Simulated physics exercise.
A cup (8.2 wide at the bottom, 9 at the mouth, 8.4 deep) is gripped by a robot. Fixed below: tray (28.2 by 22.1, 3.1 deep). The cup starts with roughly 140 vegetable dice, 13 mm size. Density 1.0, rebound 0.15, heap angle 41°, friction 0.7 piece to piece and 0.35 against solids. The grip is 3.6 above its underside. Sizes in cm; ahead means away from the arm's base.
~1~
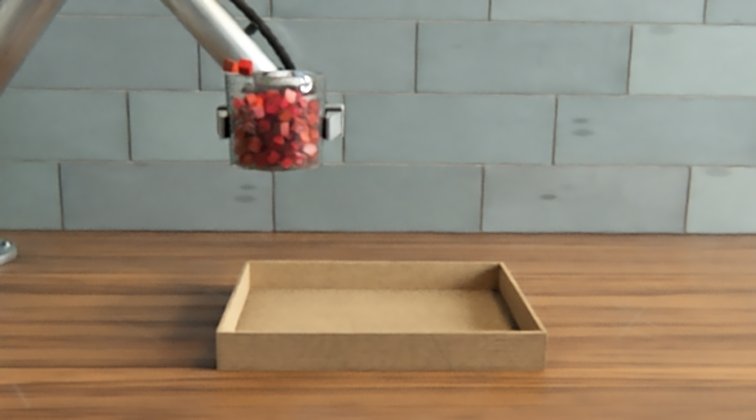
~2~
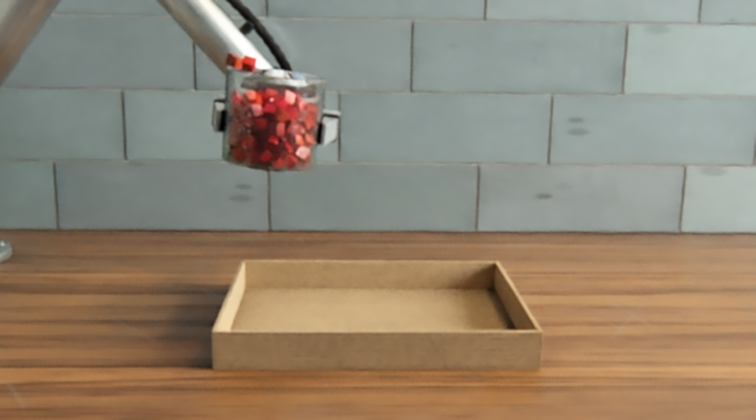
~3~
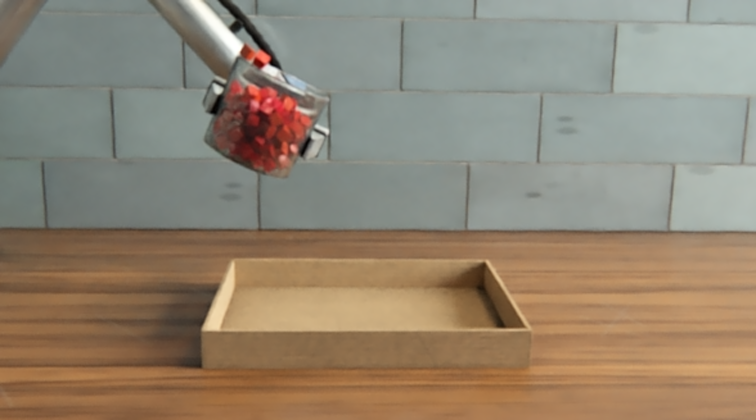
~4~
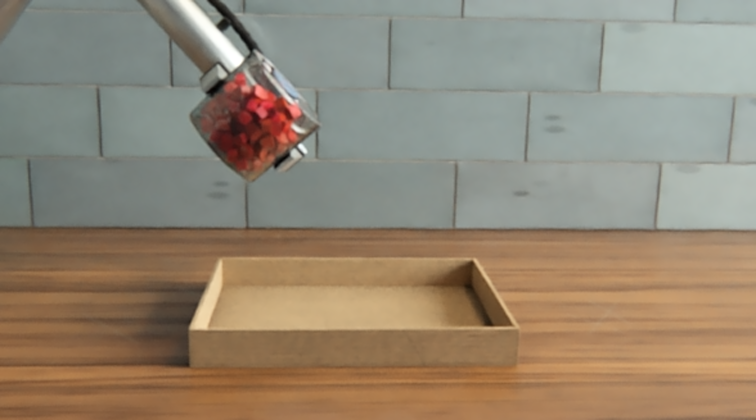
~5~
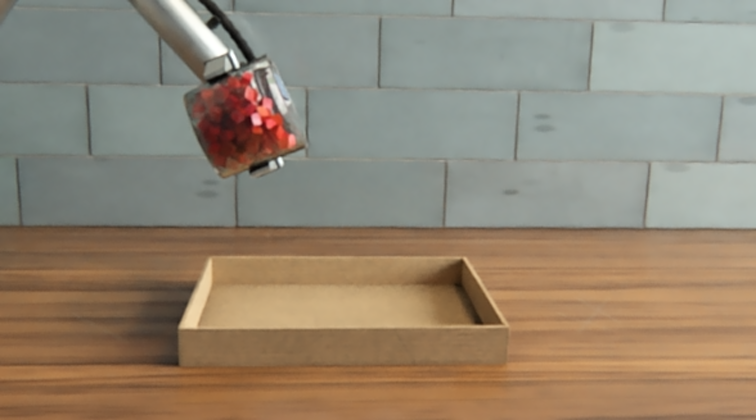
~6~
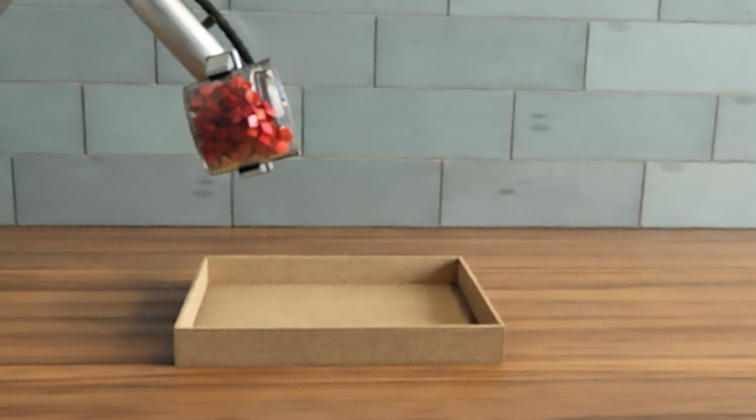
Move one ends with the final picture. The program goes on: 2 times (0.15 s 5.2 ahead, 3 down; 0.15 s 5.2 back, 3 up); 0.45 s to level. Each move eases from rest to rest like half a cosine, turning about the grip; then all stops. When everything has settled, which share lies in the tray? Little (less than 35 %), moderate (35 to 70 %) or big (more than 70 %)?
A little share, less than 35 %, ends in the tray.
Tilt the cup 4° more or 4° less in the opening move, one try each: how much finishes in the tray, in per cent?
About 30 and 15 per cent.
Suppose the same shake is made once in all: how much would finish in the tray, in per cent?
Then about 10 per cent.
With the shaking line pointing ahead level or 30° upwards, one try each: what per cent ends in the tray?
Some 55 and 80 per cent.
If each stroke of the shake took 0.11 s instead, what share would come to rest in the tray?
In that case some 40 per cent.
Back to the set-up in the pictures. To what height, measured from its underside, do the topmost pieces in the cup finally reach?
About 8.0 cm.
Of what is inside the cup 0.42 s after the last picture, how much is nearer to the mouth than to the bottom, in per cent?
Some 35 per cent.
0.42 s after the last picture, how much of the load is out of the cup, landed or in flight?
Some 10 per cent.
Then, 0.42 s later, tilted 73° forward, highest piece 20 above the table; 126 in the cup, 15 in the tray.
Then, 0.84 s later, tilted 33° forward, highest piece 23 above the table; 122 in the cup, 19 in the tray.
Then, 1.25 s later, level, highest piece 24 above the table; 122 in the cup, 19 in the tray.
Then, 2.30 s later, level, highest piece 24 above the table; 122 in the cup, 19 in the tray.
At rest, 122 in the cup, 19 in the tray. That is 13 % in the tray.
